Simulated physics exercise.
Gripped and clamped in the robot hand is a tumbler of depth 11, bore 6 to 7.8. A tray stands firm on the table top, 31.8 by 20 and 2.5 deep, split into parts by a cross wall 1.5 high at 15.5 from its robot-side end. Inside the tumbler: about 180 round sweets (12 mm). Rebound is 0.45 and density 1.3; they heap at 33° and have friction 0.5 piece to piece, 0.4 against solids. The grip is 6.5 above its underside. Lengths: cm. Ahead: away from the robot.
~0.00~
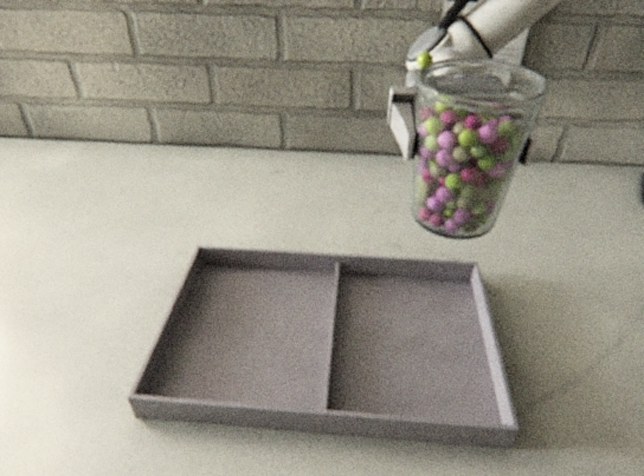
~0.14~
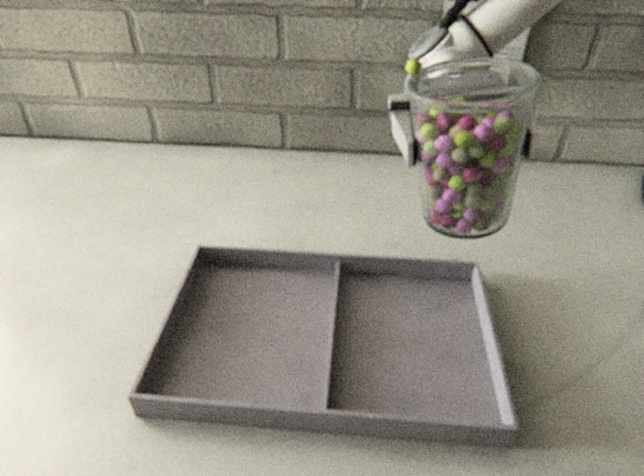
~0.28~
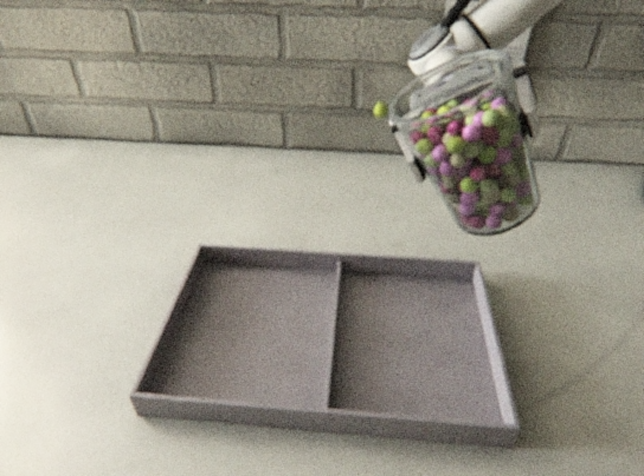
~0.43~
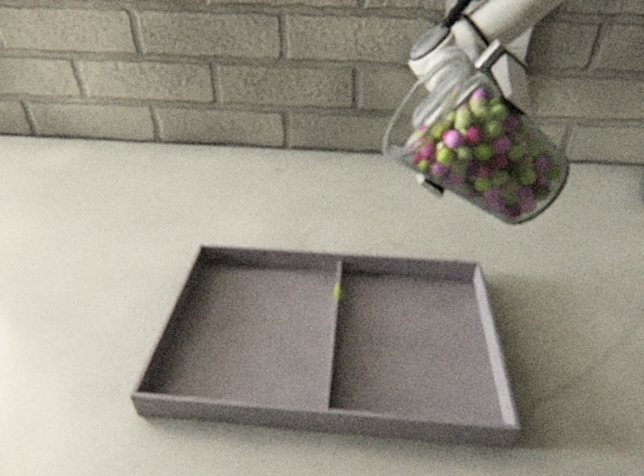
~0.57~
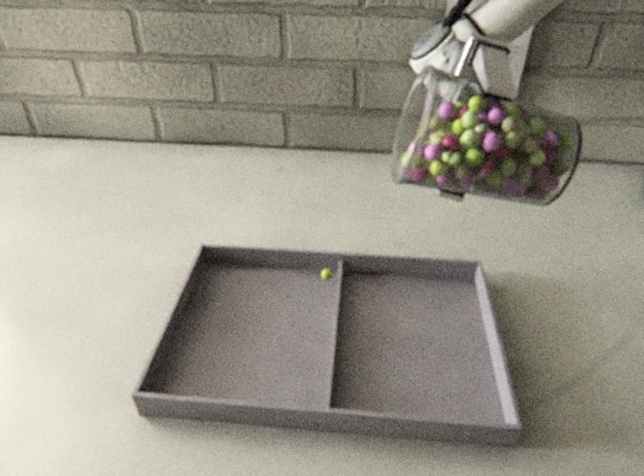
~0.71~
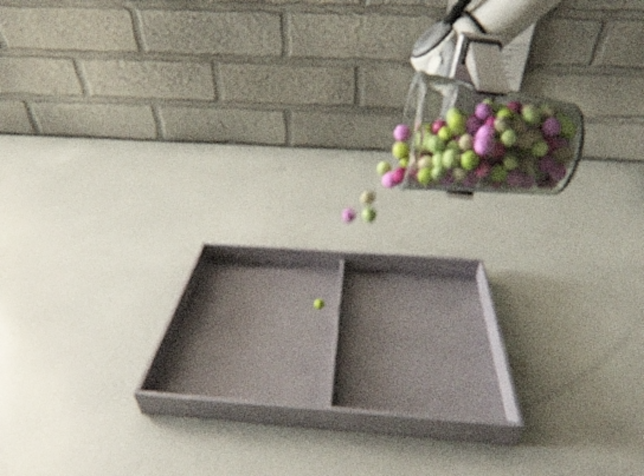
The footage shows a robot arm tilting a clear tumbler of pink, purple and green sweets leftward onto its side above a divided tray, as one green sweet drops into the tray and a few more leave the rim.
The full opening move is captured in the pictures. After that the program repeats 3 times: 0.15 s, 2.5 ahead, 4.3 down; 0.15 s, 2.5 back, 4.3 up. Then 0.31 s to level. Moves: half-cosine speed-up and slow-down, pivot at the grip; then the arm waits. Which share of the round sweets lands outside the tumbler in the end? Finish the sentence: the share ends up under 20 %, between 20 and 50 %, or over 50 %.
The share ends up between 20 and 50 %.
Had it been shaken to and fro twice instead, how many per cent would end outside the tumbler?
Then roughly 30 percent.
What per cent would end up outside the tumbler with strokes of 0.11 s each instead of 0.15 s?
That gives about 45 percent.
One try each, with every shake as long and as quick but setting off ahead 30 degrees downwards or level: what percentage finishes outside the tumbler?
Roughly 65 per cent, then 90 per cent.
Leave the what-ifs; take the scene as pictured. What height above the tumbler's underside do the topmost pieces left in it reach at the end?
I'd say near 8.0 cm from the bottom.
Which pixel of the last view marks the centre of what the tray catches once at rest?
I'd point to somewhere near (303, 314).
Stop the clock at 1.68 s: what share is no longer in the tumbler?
About 30 in a hundred parts are out by then.
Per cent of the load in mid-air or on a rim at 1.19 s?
Around 1 percent of the load.
After 1.19 s, tilted 85° forward, highest piece 21 above the table; 144 in the tumbler, 21 in the far-side part, 10 in the robot-side part, 2 in flight or on a rim.
After 1.68 s, tilted 75° forward, highest piece 24 above the table; 121 in the tumbler, 34 in the far-side part, 18 in the robot-side part, 4 in flight or on a rim.
After 2.12 s, level, highest piece 24 above the table; 121 in the tumbler, 35 in the far-side part, 21 in the robot-side part.
After 3.17 s, level, highest piece 24 above the table; 121 in the tumbler, 35 in the far-side part, 21 in the robot-side part.
In the end, 121 in the tumbler, 35 in the far-side part, 21 in the robot-side part. That is 32 % outside the tumbler.
